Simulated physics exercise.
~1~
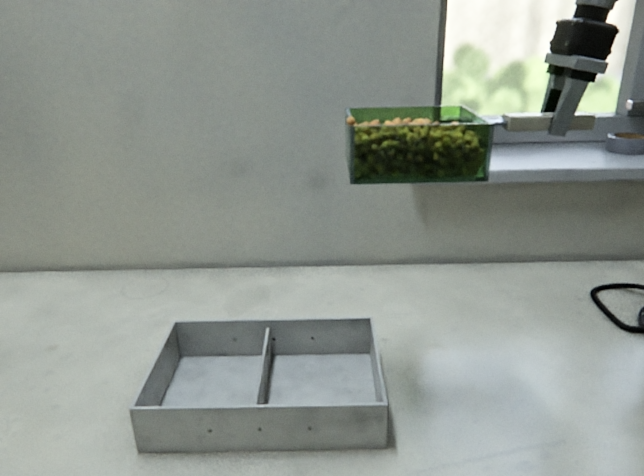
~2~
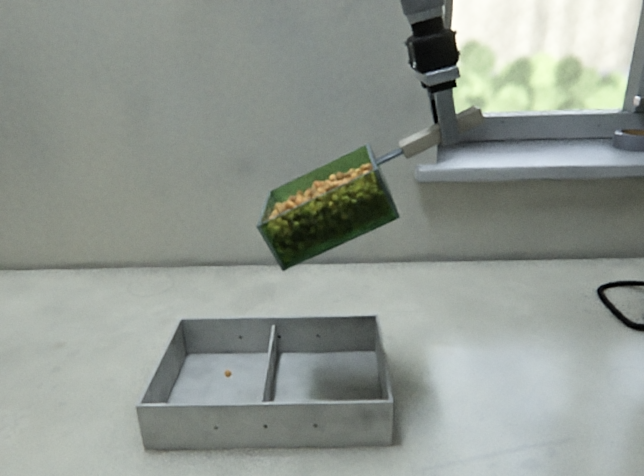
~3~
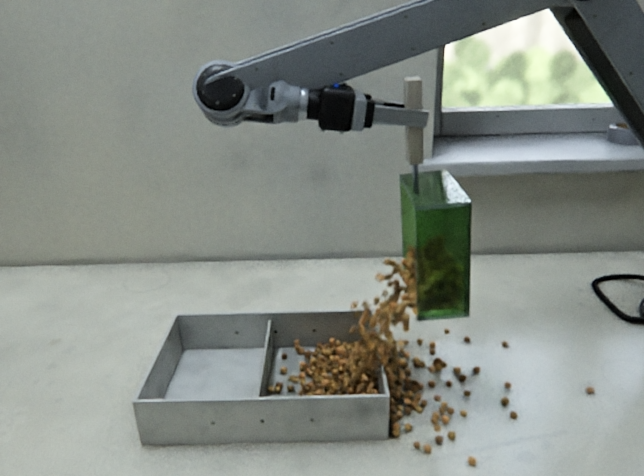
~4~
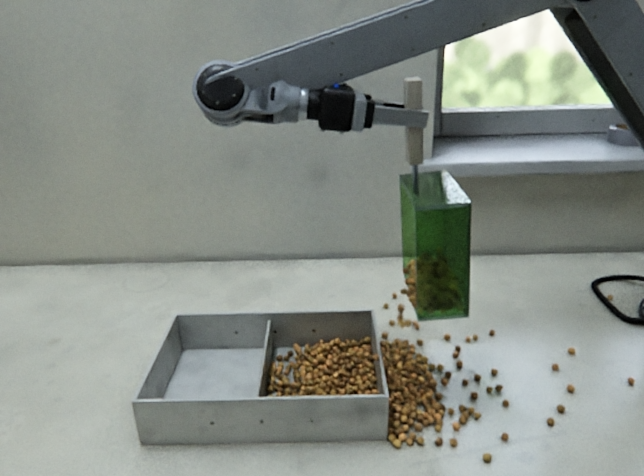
A clear green box heaped with tan dried chickpeas hangs from a robot hand at the upper right, seen from the front by a slightly swaying camera. Below it, a grey tray split into two parts by a cross wall sits on a pale table, with a window behind. The arm carries the box left and down, tipping it, and a lone chickpea lands in the left part. The box then swings right to stand upright on end, and chickpeas pour out at the tray's right edge. At the end many fill the right part, many lie scattered on the table, and some remain in the box.
